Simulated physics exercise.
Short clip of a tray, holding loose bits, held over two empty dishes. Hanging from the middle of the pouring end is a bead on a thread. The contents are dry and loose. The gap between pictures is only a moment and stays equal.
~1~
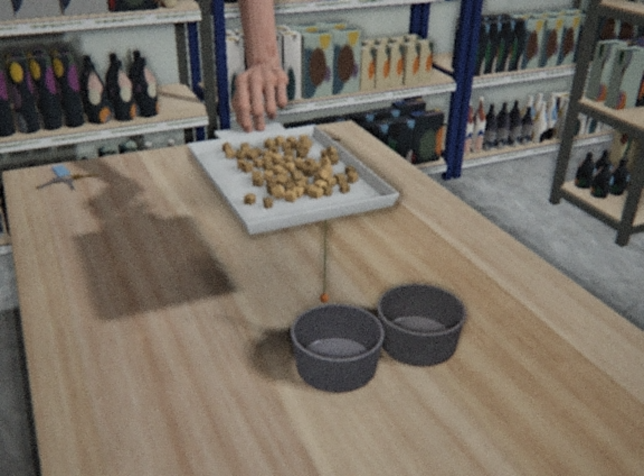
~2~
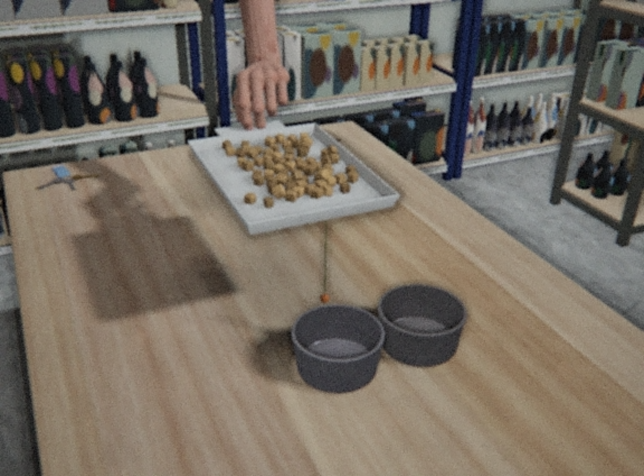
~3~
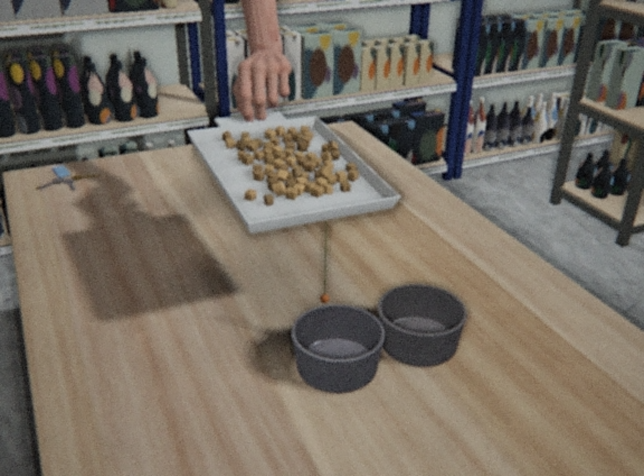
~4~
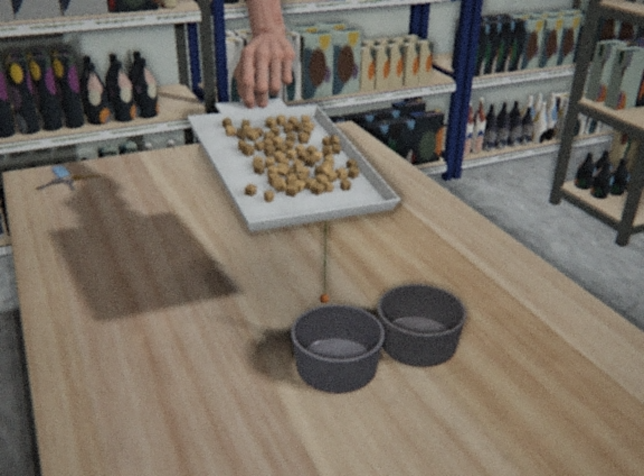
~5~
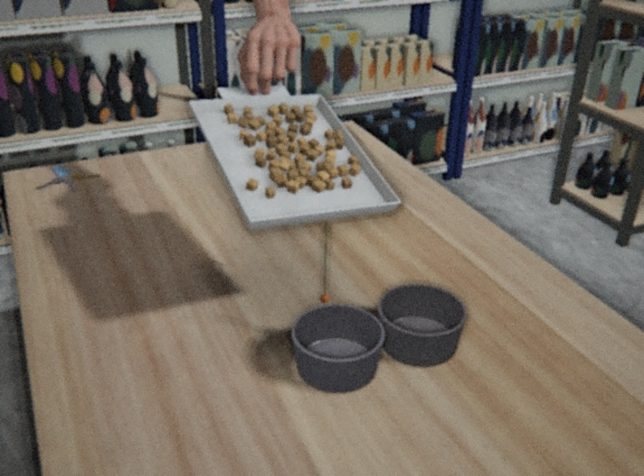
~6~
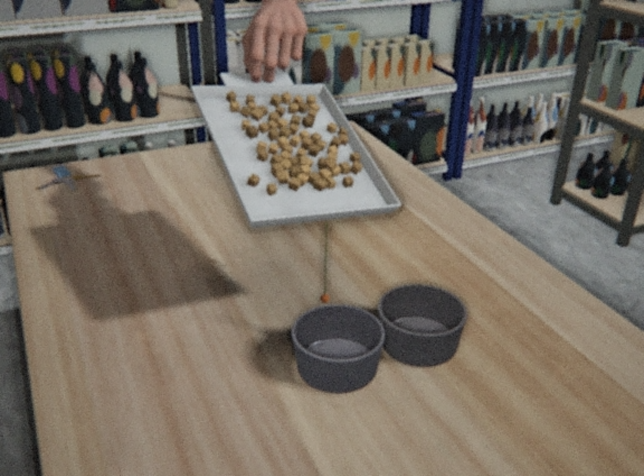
At first, a hand holds a pale tray of small wooden cubes nearly level above a wooden table, with a bead hanging on a thread near two empty dark dishes. The hand then rises and shifts right, gradually tilting the tray toward its lower right corner, while the dishes stay still.
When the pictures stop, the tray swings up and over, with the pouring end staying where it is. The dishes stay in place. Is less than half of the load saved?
No, more than half is saved.
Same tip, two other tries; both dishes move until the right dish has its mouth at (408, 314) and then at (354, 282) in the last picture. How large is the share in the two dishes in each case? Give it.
First placement: 90 per cent; second placement: 10 per cent.
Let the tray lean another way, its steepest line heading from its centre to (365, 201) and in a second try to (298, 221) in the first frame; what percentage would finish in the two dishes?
Somewhere close to 50 % the first time, 40 % the second.
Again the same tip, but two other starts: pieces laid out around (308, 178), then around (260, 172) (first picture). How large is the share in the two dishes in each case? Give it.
Shares: 80 % for the first, 80 % for the second.
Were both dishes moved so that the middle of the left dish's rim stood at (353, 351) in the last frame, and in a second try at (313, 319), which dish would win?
Placement one: The left-positioned dish. Placement two: The right-positioned dish.
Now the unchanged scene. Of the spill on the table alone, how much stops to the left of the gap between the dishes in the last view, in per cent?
It works out to some 20 per cent.
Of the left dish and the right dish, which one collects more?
Winner, as observed: The right-positioned one.
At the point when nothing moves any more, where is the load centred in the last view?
I'd place the middle at about (408, 342).
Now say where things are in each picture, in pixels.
The first picture shows corners of the pouring end near (250, 221) and (393, 193), level; middle of the load near (290, 168), small wooden cubes; left dish near (357, 372); right dish near (443, 346); bead on its thread near (324, 298).
The second picture shows corners of the pouring end near (251, 221) and (393, 194), level; middle of the load near (290, 166).
The third picture shows corners of the pouring end near (252, 220) and (394, 195), tipped barely, lowest at the right corner; middle of the load near (291, 162).
The fourth picture shows corners of the pouring end near (252, 219) and (394, 198), tipped a little, lowest at the right corner; middle of the load near (291, 155).
The fifth picture shows corners of the pouring end near (253, 217) and (395, 200), tipped a little, lowest at the right corner; middle of the load near (293, 147).
The sixth picture shows corners of the pouring end near (255, 217) and (395, 202), tipped clearly, lowest at the right corner; middle of the load near (295, 141); left dish near (358, 372); right dish near (444, 347).
Shortly afterwards, tray tipped steeply; all but a few on the tray; only a few in the left dish; only a few in the right dish.
Next, tray tipped past a quarter turn; the bulk on the tray; only a few in the left dish; only a few in the right dish; only a few outside both; a little in the air.
Some moments later, tray tipped past a quarter turn; near a quarter in the left dish; near half in the right dish; near a quarter outside both.
In the end, tray tipped past a quarter turn; near a quarter in the left dish; near half in the right dish; near a quarter outside both.
